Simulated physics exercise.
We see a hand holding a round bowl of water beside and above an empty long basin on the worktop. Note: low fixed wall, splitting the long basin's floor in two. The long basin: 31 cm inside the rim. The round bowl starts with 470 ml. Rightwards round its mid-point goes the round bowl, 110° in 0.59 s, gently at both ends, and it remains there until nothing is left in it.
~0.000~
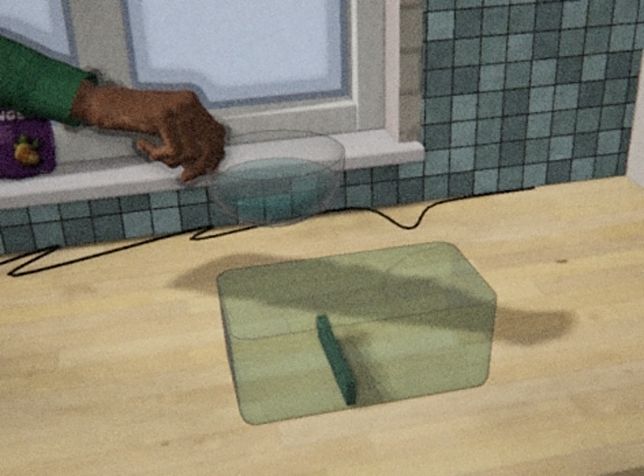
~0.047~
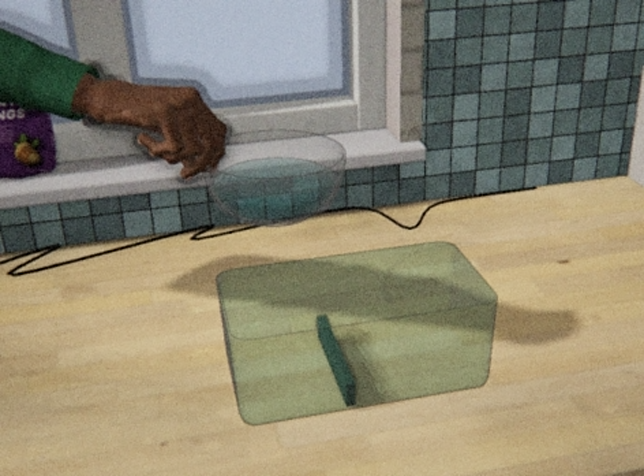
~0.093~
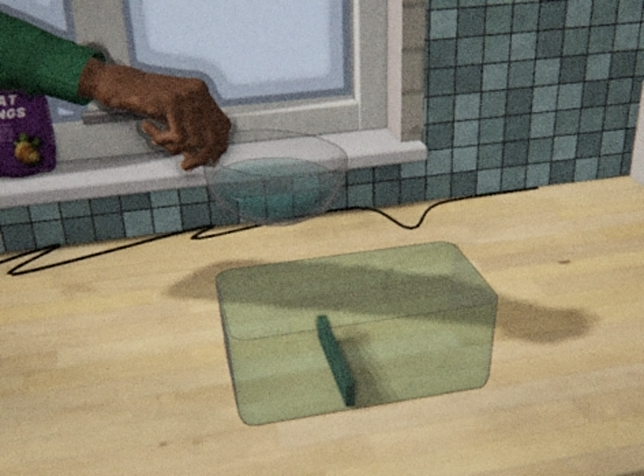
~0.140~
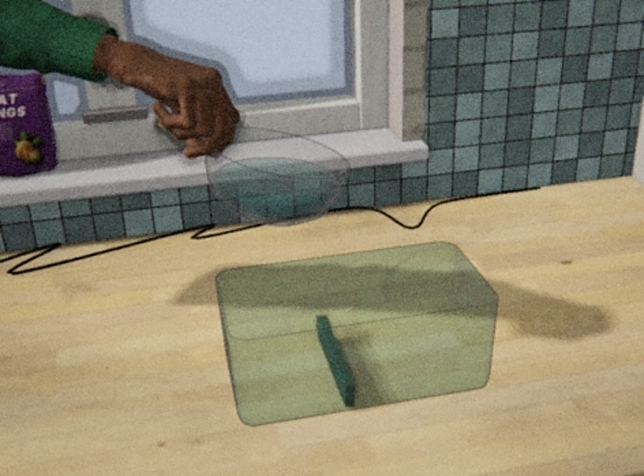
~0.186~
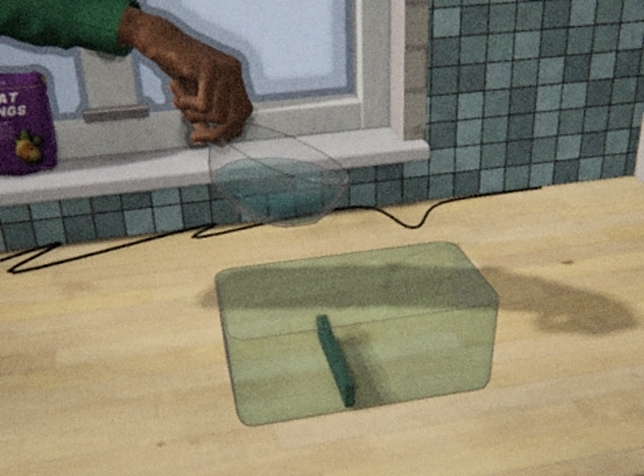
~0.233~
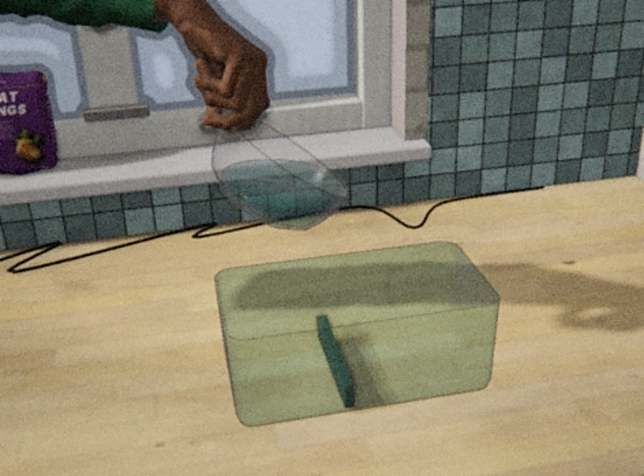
To begin with, a hand in a green sleeve holds a clear round bowl of bluish water level above a wooden worktop, behind an empty, greenish long basin with a low dark wall across its floor. The hand then rises and moves right, tilting the bowl rightwards, slowly at first, then more steeply.
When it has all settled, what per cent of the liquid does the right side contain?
The right side contains about 80 per cent.
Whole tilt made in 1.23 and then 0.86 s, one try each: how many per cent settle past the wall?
It comes to 90 per cent, and then 85 per cent.
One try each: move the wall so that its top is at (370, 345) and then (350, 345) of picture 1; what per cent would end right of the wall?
Around 55 and 70 percent, in that order.
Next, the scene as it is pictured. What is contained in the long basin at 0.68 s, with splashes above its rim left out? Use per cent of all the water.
Reading: Approx. 96 %.
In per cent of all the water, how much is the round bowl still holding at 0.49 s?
Fraction remaining: Approx. 9 per cent.
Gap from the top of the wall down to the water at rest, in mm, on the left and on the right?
Roughly 30 mm on the left side and roughly 20 mm on the right.
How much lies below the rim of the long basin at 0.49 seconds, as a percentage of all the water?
Around 48%.
After 0.49 s the tilt is 102° and 9 per cent is still to pour, 0 is left of the wall and 49 right of it.
After 0.68 s the tilt is 110° and 0 per cent is still to pour, 15 is left of the wall and 82 right of it.
After 0.88 s the tilt is 110° and 0 per cent is still to pour, 18 is left of the wall and 80 right of it.
After 1.09 s the tilt is 110° and 0 per cent is still to pour, 18 is left of the wall and 80 right of it.
In the end 18 per cent lies left of the wall, 80 right of it and 2 outside.
